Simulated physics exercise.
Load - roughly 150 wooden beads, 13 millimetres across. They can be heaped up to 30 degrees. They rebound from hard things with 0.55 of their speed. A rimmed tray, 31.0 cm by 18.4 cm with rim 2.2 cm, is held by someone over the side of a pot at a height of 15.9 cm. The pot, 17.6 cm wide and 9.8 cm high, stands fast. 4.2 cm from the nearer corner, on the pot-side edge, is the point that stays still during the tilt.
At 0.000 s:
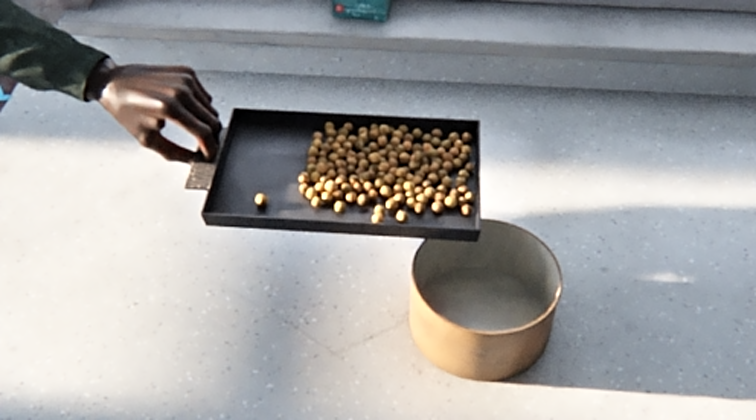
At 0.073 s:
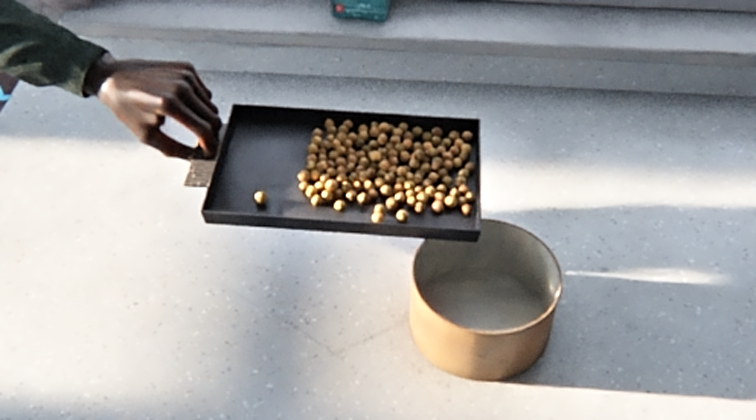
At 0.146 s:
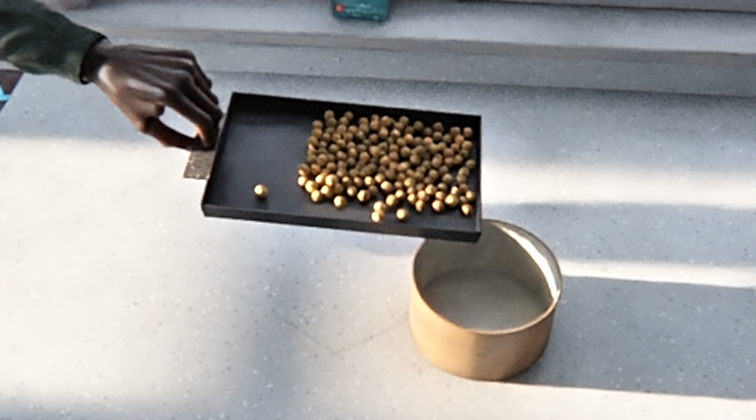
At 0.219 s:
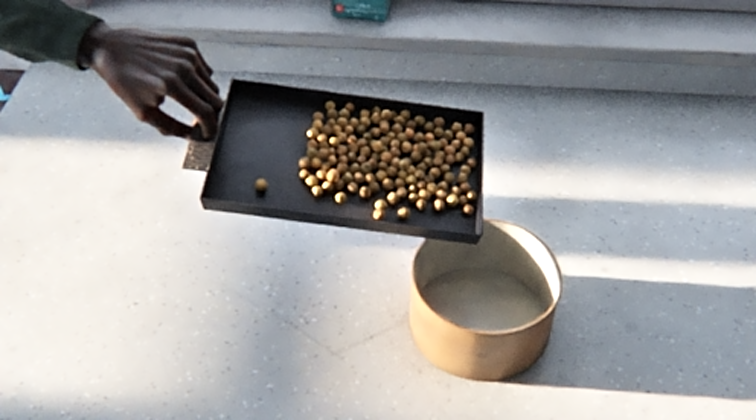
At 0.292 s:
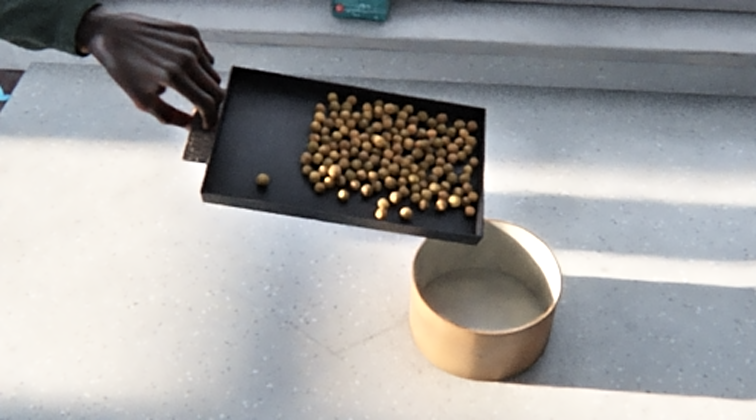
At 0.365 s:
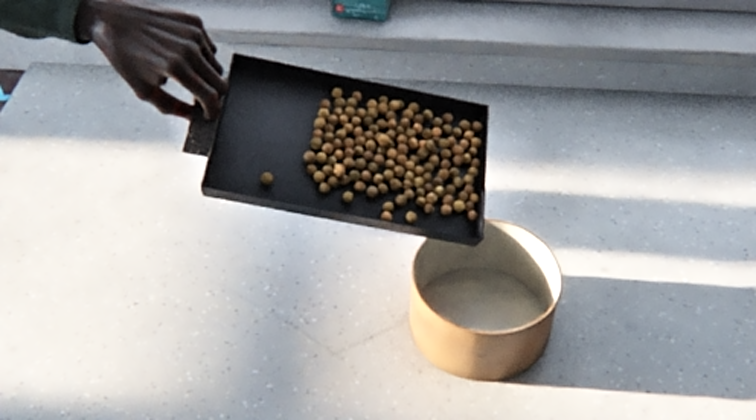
A black rimmed tray of small round wooden beads, held by a hand at its left end, tilted gradually down to the right beside a tan pot, while the beads barely shifted.
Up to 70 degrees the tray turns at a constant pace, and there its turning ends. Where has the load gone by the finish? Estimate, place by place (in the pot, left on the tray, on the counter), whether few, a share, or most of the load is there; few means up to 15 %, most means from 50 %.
My estimate: Pot: Few, tray: Most, counter: Few.
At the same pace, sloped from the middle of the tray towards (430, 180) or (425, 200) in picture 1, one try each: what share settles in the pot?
First try: Around 0 percent; second try: Around 0 percent.
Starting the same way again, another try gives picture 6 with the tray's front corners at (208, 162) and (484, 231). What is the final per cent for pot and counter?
Per cent by place - pot 0, counter 0.
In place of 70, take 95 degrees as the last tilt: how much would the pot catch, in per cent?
Result: Close to 90 %.
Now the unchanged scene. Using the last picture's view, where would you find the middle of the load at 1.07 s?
By then the middle of the load sits around (439, 171).
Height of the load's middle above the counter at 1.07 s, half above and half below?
Roughly 24 centimetres.
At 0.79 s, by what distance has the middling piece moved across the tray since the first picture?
Roughly 4 cm.
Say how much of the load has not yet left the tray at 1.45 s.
About 100 per cent.
Then, at 0.79 s, tilt 43 degrees; the tray holds 100 %, the pot 0 %.
After 1.07 s, tilt 60 degrees; the tray holds 100 %, the pot 0 %.
After 1.45 s, tilt 70 degrees; the tray holds 100 %, the pot 0 %.
At rest (1.8 s), pot 0 %, tray 100 %, counter 0 %.
